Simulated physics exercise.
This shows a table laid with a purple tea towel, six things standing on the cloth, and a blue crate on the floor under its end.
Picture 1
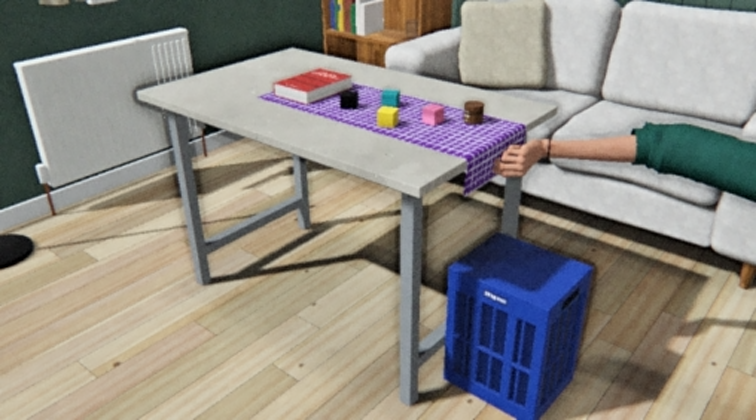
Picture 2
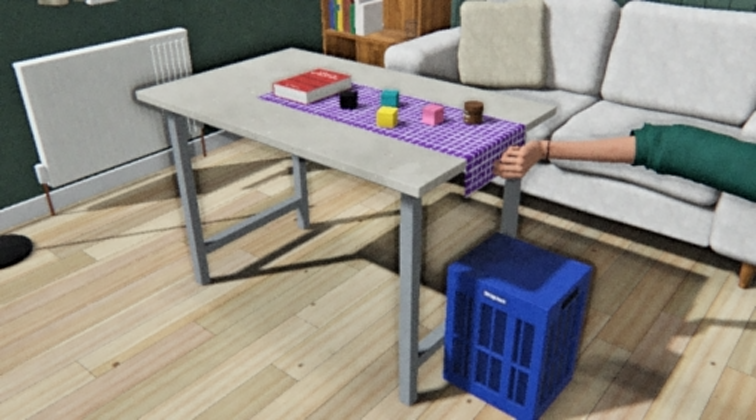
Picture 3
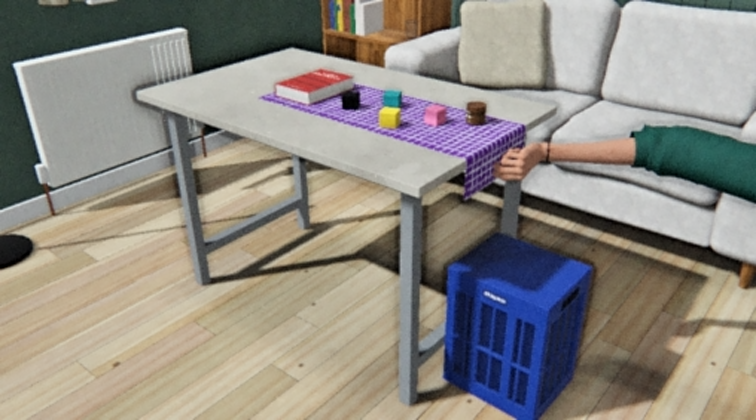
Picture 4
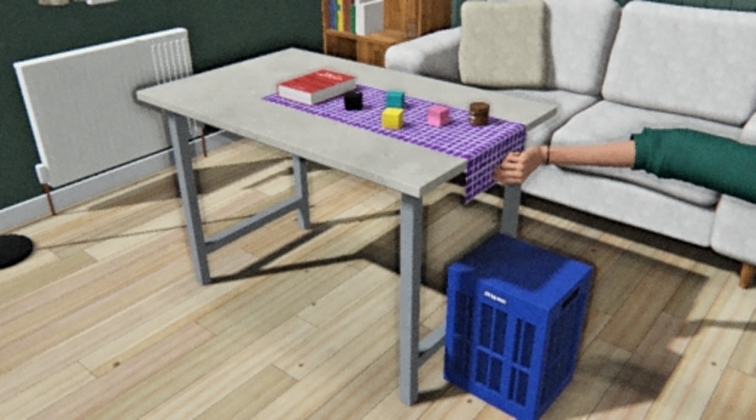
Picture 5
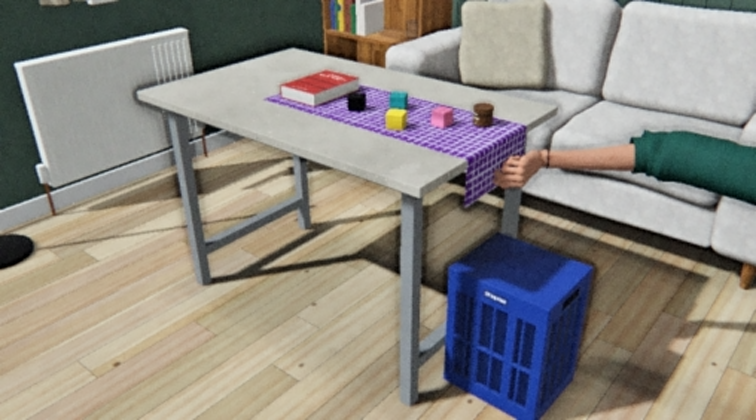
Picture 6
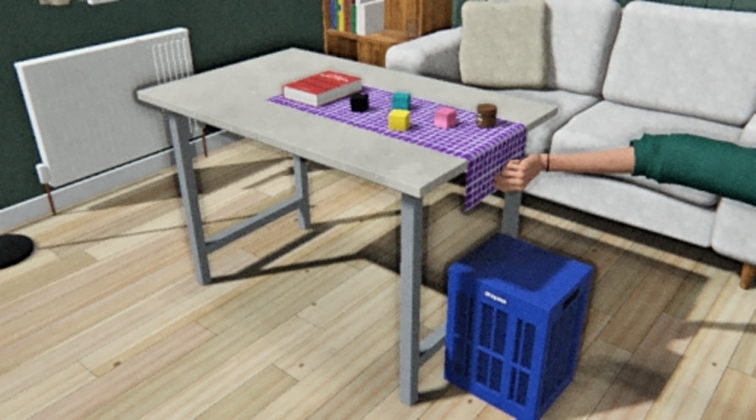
A hand slowly pulls the purple cloth rightward, carrying the book, cubes and brown pot along.
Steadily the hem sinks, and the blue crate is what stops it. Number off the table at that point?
The final total over the edge will be two.
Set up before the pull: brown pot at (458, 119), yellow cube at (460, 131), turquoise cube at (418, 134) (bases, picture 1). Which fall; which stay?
Of these three, the brown pot takes a tumble, the yellow cube takes a tumble, the turquoise cube takes a tumble.
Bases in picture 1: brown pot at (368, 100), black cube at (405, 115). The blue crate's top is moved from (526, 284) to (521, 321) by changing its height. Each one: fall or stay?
Result: Brown pot still there, black cube gone.
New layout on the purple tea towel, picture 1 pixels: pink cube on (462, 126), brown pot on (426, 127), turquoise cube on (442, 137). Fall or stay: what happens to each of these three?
Result - pink cube: Down; brown pot: Down; turquoise cube: Down.
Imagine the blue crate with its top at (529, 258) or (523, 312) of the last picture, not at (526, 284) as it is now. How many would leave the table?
Over the edge: 1, then 3.
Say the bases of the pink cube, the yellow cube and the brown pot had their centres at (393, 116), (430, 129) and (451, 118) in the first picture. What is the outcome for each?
The pink cube will stay where it is, the yellow cube will end up down, and the brown pot will end up down.
Soon after, hem near (494, 215); all still up.
Then, hem near (493, 241); brown pot gone.
Further on, hem on the crate; brown pot and pink cube gone.
At rest, hem on the crate; brown pot and pink cube gone. It carries off two.
